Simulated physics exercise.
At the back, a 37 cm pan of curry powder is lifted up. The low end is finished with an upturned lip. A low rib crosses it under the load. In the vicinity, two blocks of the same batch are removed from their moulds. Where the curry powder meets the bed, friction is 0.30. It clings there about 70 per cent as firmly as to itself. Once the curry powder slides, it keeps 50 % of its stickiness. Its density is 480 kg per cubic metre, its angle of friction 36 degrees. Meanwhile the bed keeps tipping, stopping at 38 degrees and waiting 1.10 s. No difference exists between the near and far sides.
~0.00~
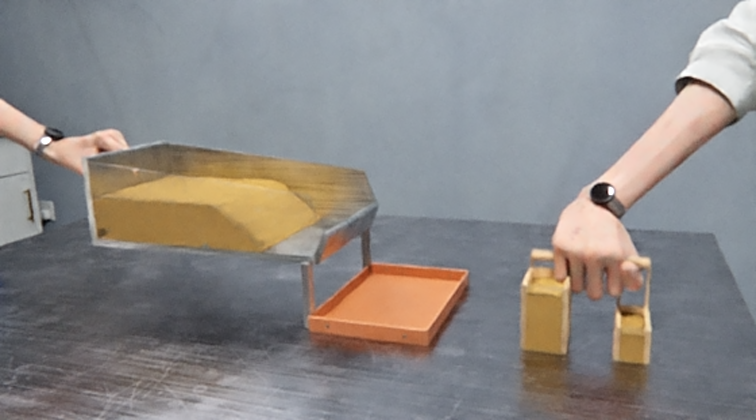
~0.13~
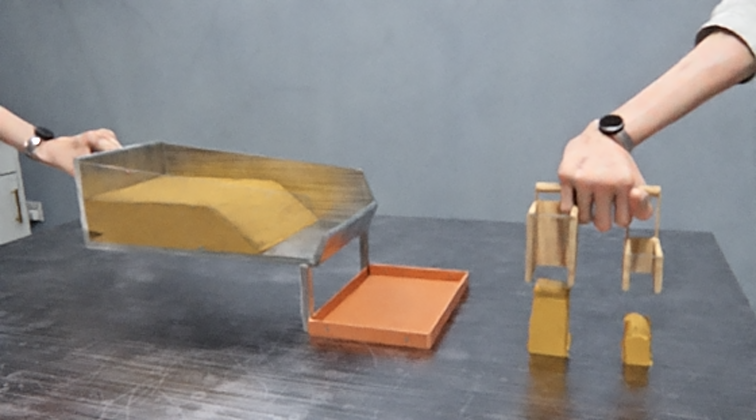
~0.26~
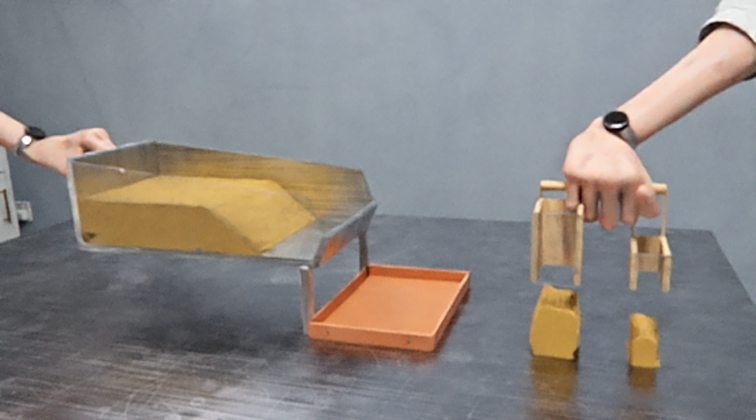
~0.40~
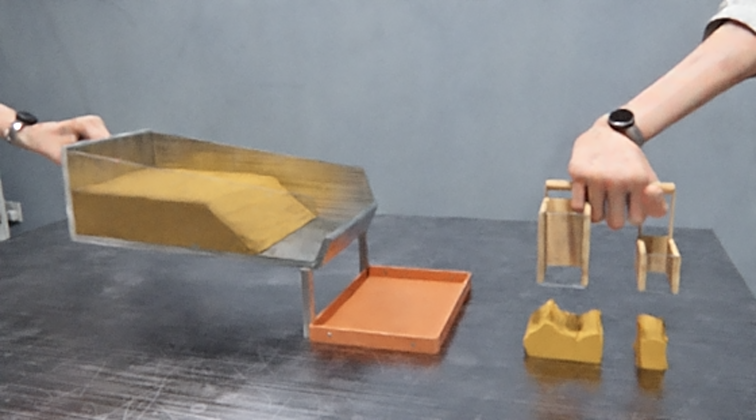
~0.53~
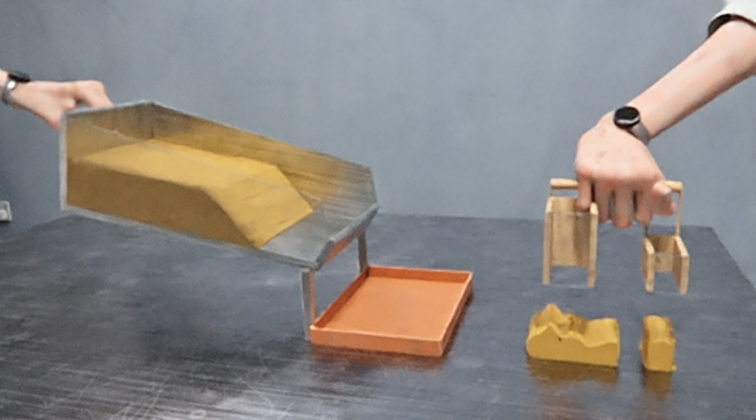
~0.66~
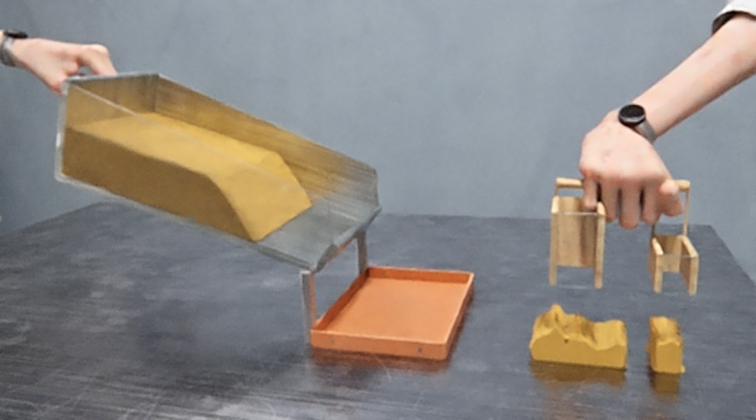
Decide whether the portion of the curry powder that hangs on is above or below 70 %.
The answer is greater than 70 %.
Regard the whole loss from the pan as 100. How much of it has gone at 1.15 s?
Looks like roughly 0 %, give or take.
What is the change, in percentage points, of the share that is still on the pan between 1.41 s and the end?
Well, it's near 12 in a hundred.
By 0.88 s, the tilt is 28 degrees and 100 % is on the bed.
By 1.15 s, the tilt is 38 degrees and 100 % is on the bed.
By 1.41 s, the tilt is 38 degrees and 96 % is on the bed.
By 1.67 s, the tilt is 38 degrees and 85 % is on the bed.
By 2.22 s, at the end, the tilt is 38 degrees and 84 % is on the bed.
